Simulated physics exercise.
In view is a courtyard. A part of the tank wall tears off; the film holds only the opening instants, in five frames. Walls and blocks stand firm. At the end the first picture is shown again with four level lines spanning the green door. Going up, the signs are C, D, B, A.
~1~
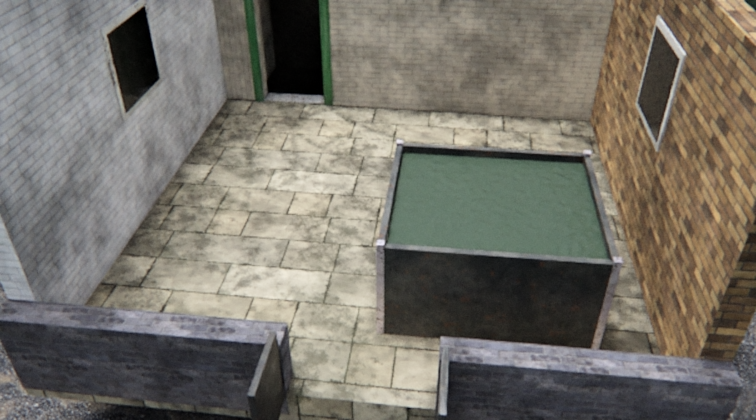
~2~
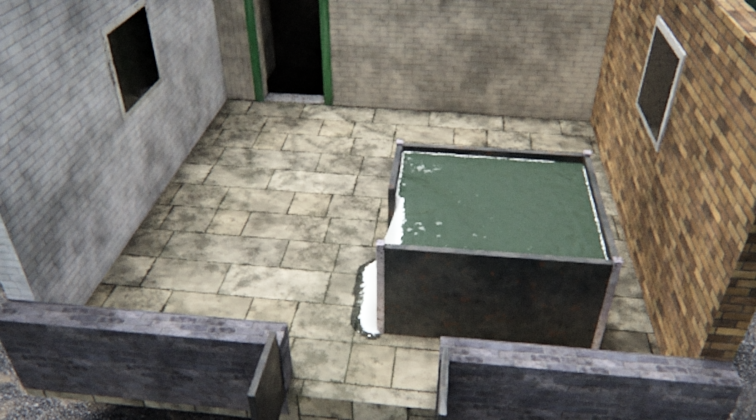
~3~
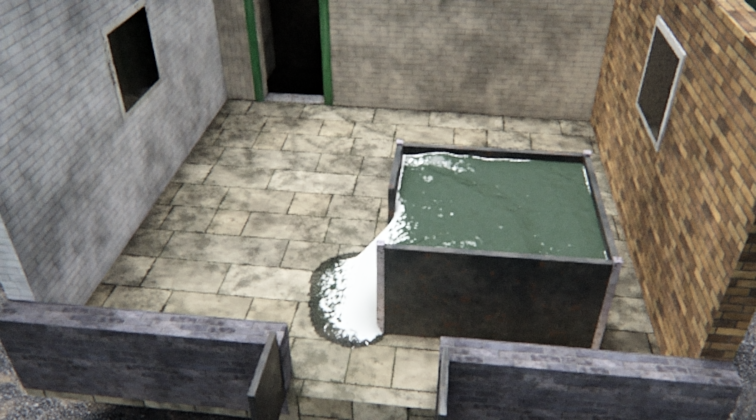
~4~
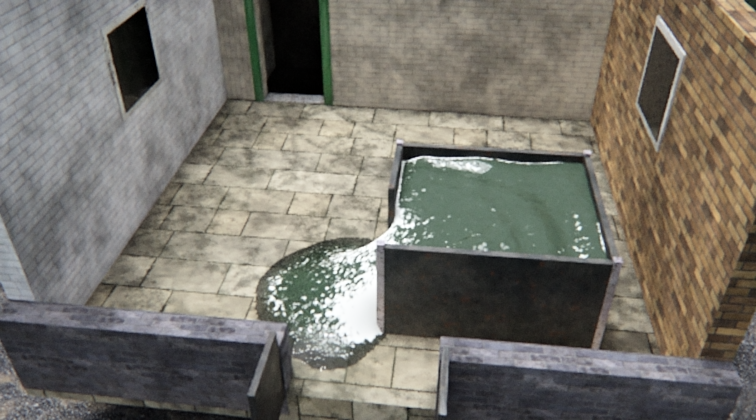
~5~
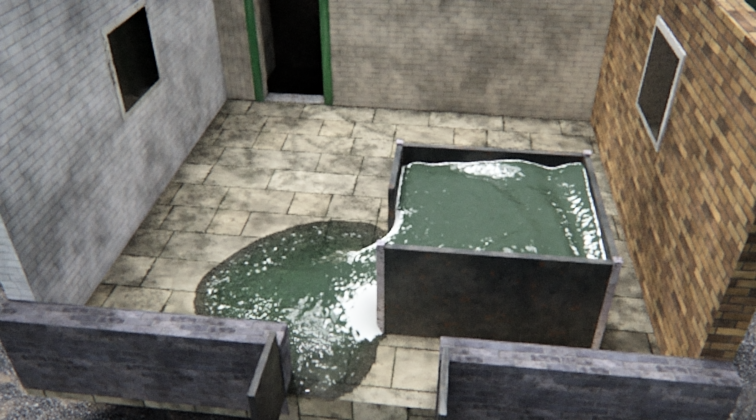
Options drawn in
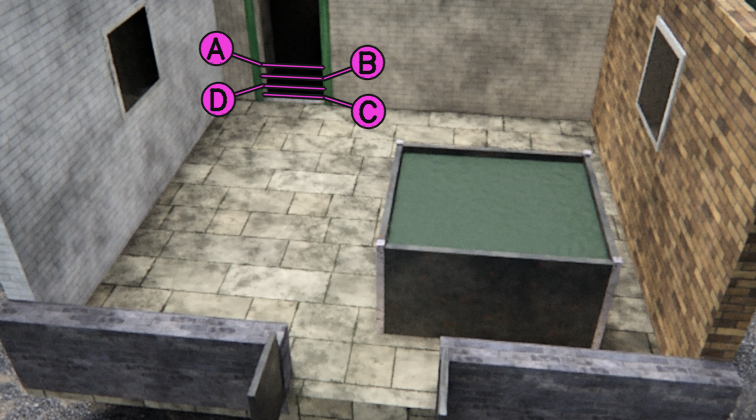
A paved courtyard is seen from above through a still camera, with a grey brick wall on the left, a brown brick wall on the right and a green-framed doorway at the back. A dark square tank of green water stands right of centre, behind low dark walls with a gap between them. Water pours from the tank's left side, foaming white, and spreads leftward and forward across the paving in a widening green pool.
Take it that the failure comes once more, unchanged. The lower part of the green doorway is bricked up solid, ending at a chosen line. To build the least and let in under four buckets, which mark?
Go for D.
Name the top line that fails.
Here it is line C.
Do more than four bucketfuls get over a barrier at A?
No.
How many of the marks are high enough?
Three of them.
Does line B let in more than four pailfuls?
No, that is safe.
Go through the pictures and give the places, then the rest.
The first picture shows water in the tank at rest, its middle at (493, 203); foot of the green doorway at (294, 103); open gate at (363, 325).
In the second picture, 1 % of the ground under water, visible out to (370, 279).
In the third picture, 3 % of the ground under water, visible out to (331, 263).
In the fourth picture, 7 % of the ground under water, visible out to (273, 274).
In the fifth picture, 13 % of the ground under water, visible out to (204, 290).
In magenta, A at (291, 66); B at (292, 77); C at (294, 96); D at (293, 87); from the bottom up C, D, B, A.
For line A, nothing gets over.
For line B, nothing gets over.
For line C, some 15 bucketfuls get in.
For line D, a splash gets over, under a bucket.
